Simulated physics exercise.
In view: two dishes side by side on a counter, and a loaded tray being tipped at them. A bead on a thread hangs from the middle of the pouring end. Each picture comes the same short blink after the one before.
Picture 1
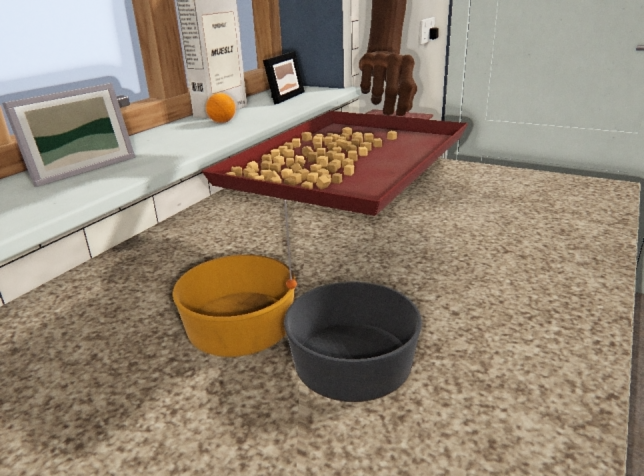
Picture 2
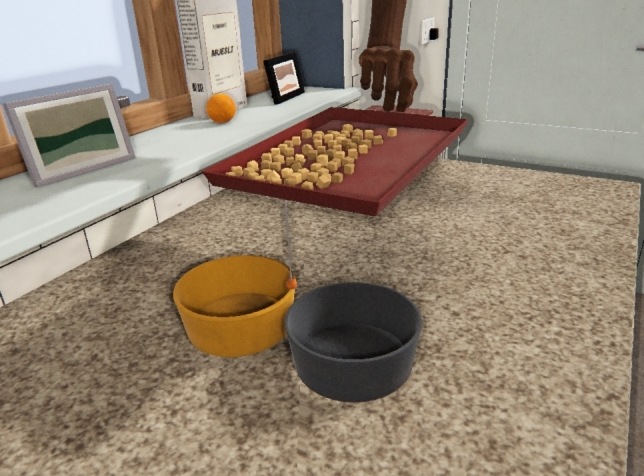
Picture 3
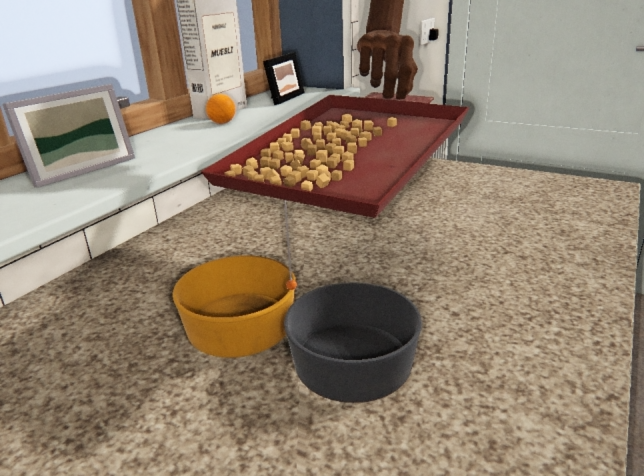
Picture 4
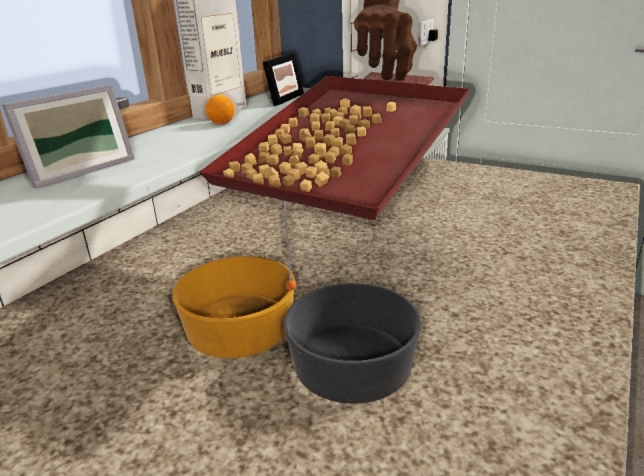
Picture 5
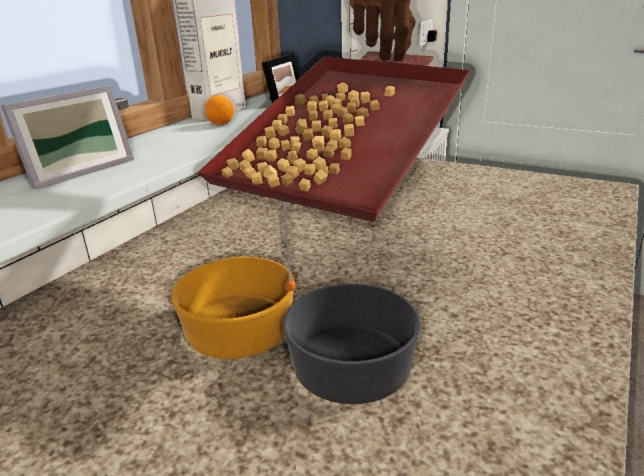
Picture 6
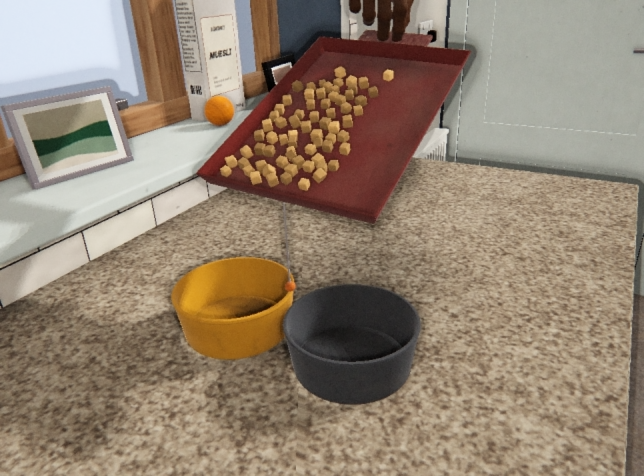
The video shows a dark red tray of small wooden cubes above an orange dish and a dark grey dish on a speckled counter; a brown mechanical-looking hand rises behind as the tray's far end lifts, tilting it steadily more.
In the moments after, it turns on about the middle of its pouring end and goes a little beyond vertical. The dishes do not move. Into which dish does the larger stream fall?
The right one ends fuller.
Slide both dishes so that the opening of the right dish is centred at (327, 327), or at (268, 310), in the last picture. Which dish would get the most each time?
First the right one, then right.
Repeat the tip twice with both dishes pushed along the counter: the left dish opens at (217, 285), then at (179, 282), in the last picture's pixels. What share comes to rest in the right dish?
The first gives 60 %, the second 50 %.
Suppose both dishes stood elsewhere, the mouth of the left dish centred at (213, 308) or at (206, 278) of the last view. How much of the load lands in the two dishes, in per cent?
In turn 100 and 50 in a hundred.
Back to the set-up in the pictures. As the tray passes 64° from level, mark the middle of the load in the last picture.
Roughly at (288, 170).
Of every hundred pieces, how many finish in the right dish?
Roughly 60 in a hundred.
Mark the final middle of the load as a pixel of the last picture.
Around (324, 371).
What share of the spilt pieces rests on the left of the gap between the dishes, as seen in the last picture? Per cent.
About 80 per cent.
Soon after the last picture, tray tipped steeply; all on the tray.
A little later, tray tipped past a quarter turn; about half on the tray; about a quarter in the right dish; a small part outside both; a small part in the air.
Later still, tray tipped past a quarter turn; about two thirds in the right dish; a small part in the left dish; about a third outside both.
At rest, tray tipped past a quarter turn; about two thirds in the right dish; a small part in the left dish; about a third outside both.
